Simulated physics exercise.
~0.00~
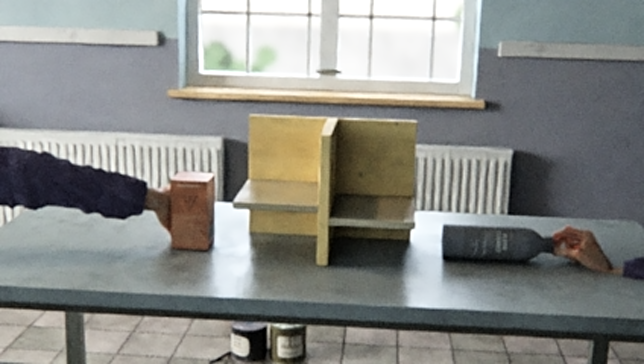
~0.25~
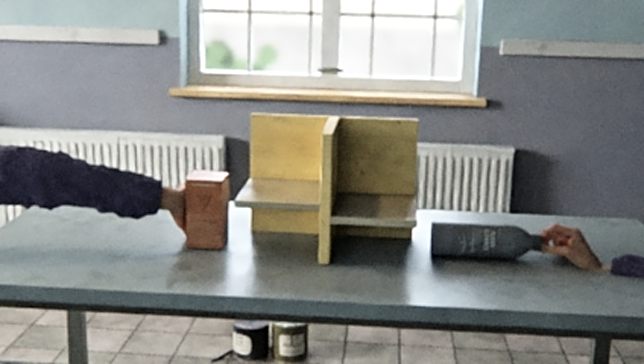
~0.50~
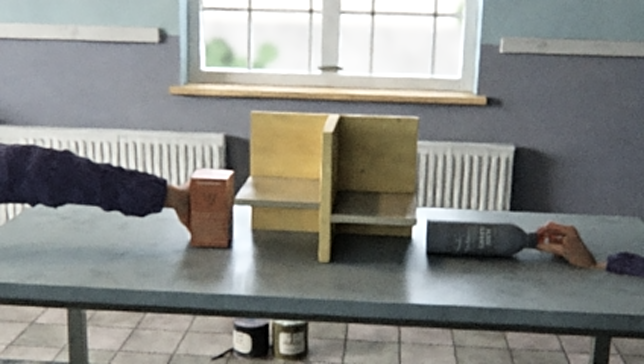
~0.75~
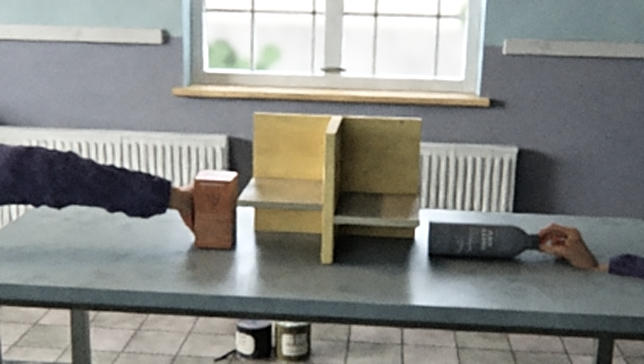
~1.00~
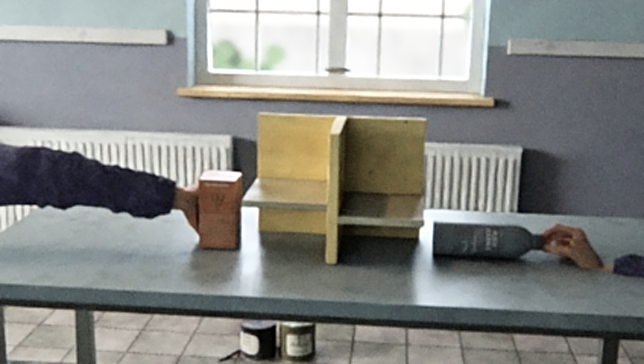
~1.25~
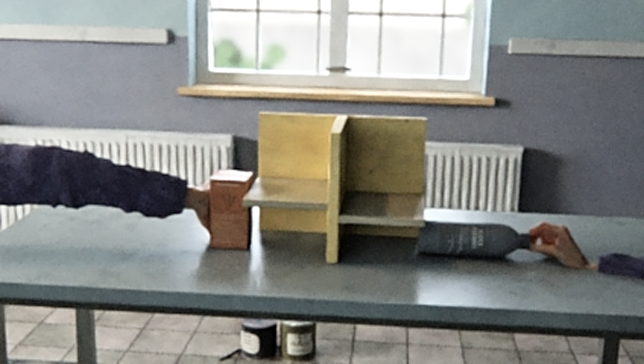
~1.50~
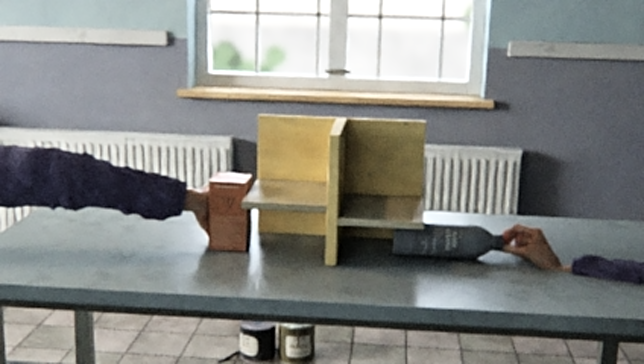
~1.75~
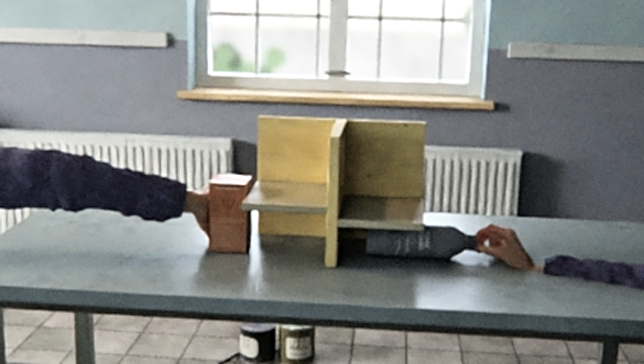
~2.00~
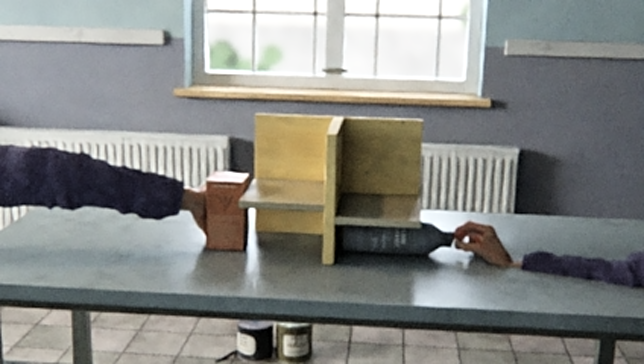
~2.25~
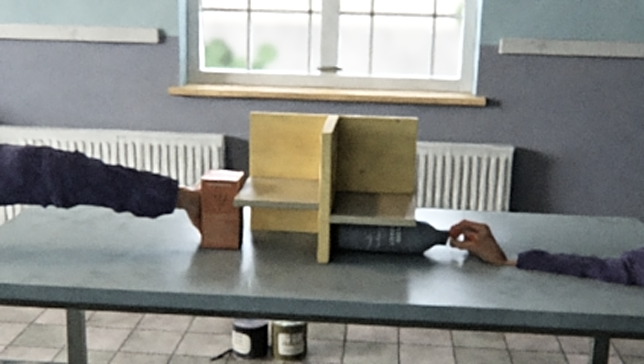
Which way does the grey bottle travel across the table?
The grey bottle travels to the left, with a hand guiding it under the shelf.
Grey bottle on its side being slid left by a hand under a low shelf, while an upright orange carton stops outside.
